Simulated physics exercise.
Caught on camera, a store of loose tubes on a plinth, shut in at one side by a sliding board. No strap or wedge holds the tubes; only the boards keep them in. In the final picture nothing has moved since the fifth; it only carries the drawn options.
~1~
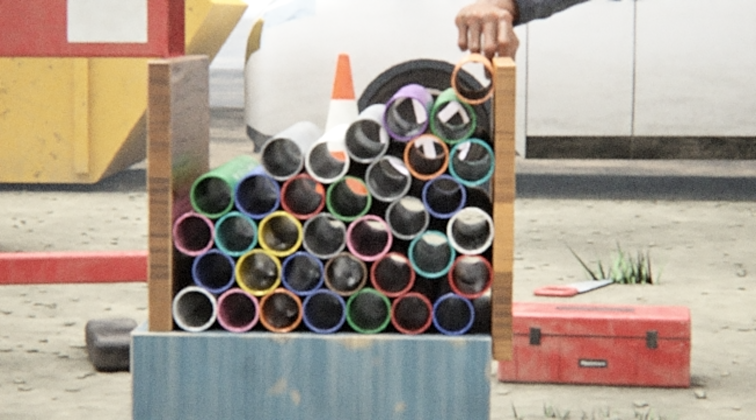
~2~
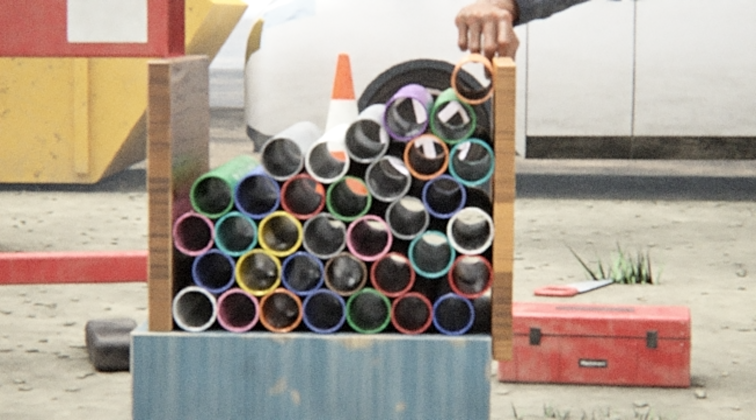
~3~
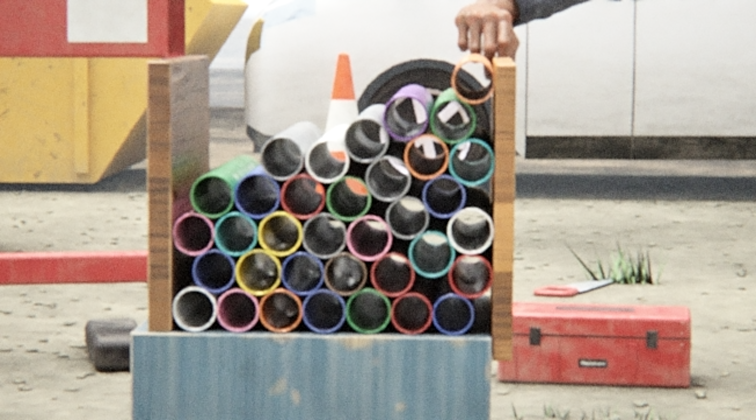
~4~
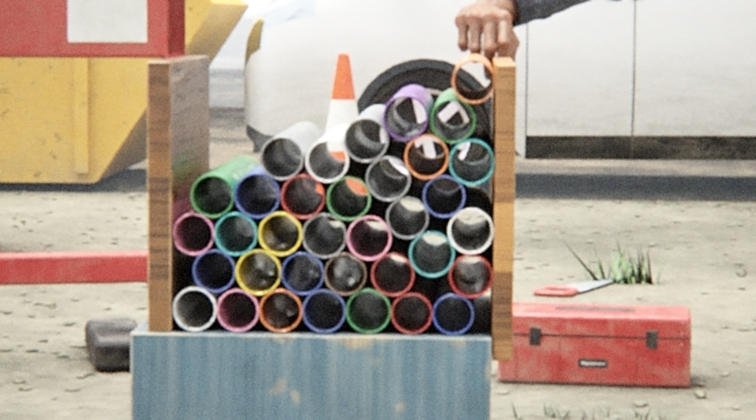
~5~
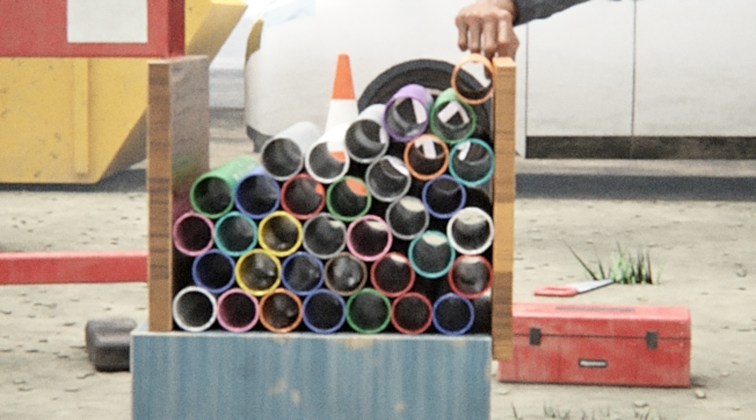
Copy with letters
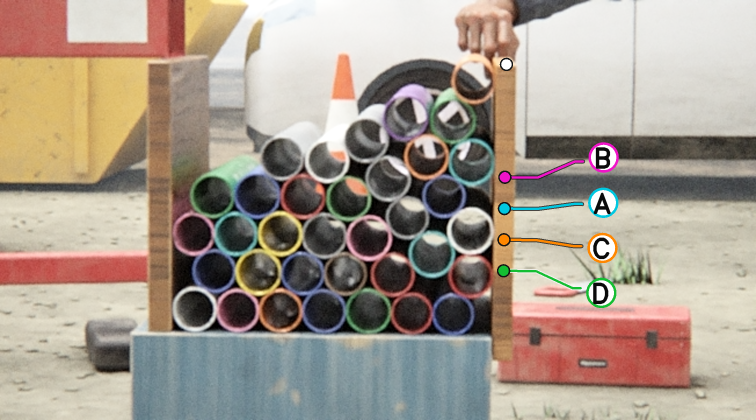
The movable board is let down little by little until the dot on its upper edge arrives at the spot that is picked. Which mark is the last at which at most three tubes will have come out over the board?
Lower it to C and no more.
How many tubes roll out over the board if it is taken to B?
At B the number is one.
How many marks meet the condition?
Three of them.
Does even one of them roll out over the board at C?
At C: Yes.
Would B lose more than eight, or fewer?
At B, fewer than eight.
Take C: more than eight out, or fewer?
It loses fewer than eight.
On the marked copy, A at (505, 208); B at (505, 177); C at (504, 240); D at (504, 271); the white dot at (507, 64).
Following C. Soon after the start, top of the board (495, 142).
Later, top of the board (494, 231).
In the end, top of the board (493, 239), three out over the board.
As for the rest, A one out over the board; B one out over the board; D more than three out over the board.
